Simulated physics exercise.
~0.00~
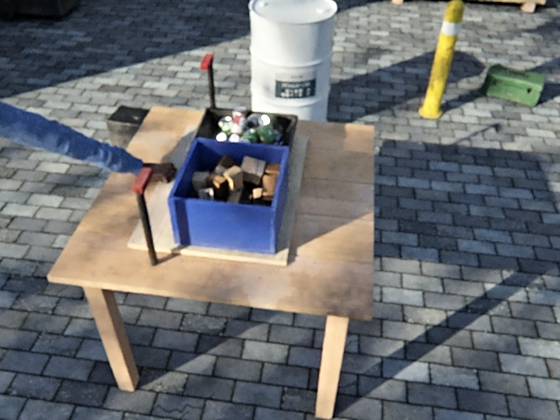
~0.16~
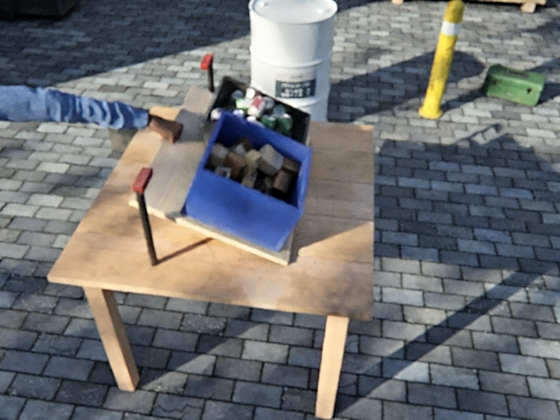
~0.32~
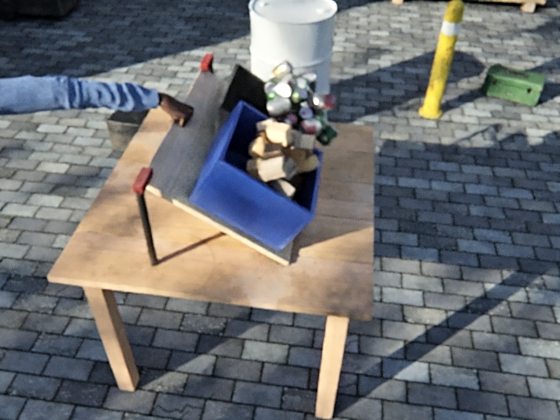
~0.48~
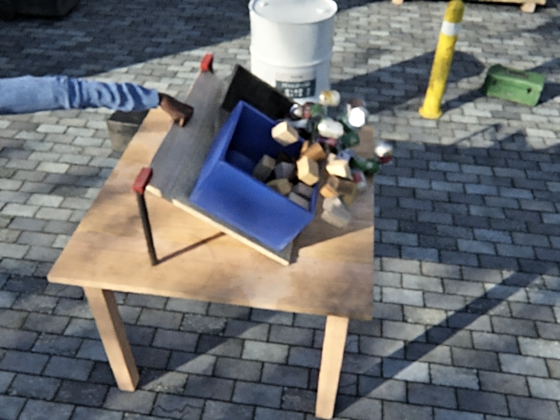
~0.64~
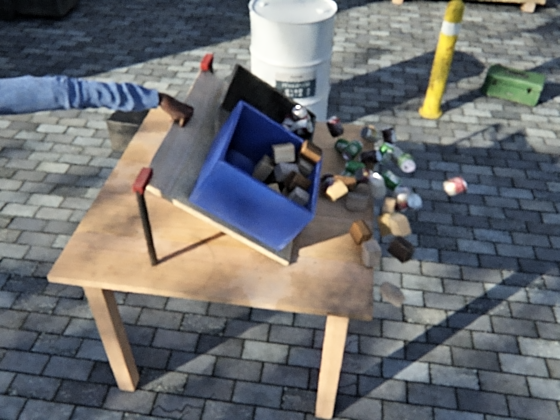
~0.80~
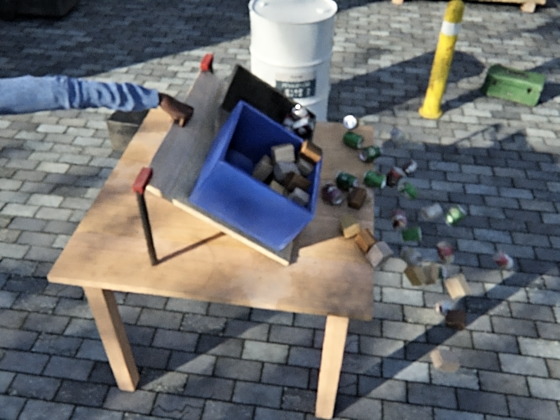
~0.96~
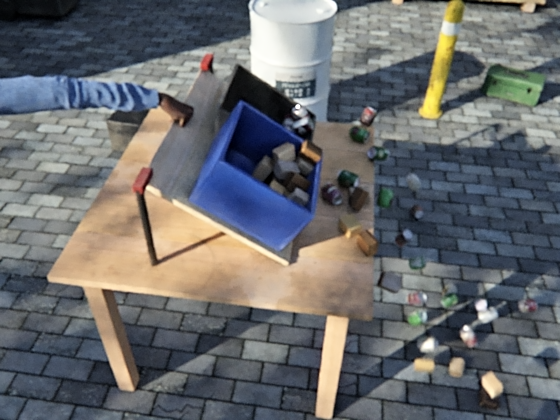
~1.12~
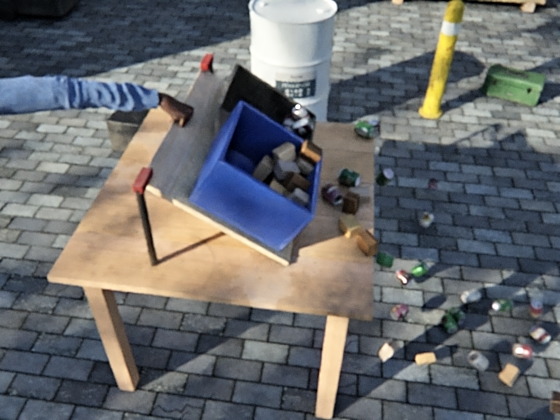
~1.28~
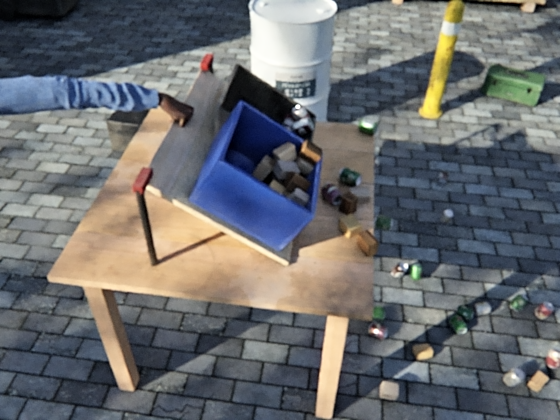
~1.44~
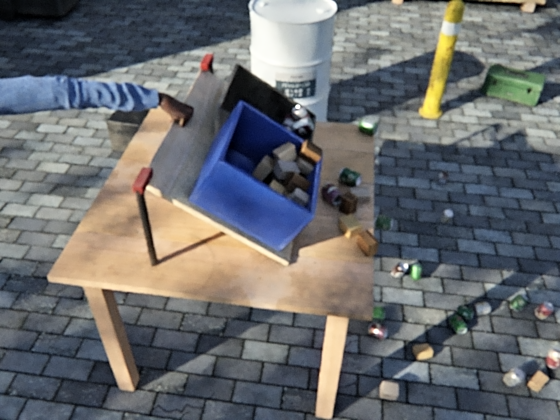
Two boxes on a board tip sharply right, spilling some cans and wooden blocks onto the paving.
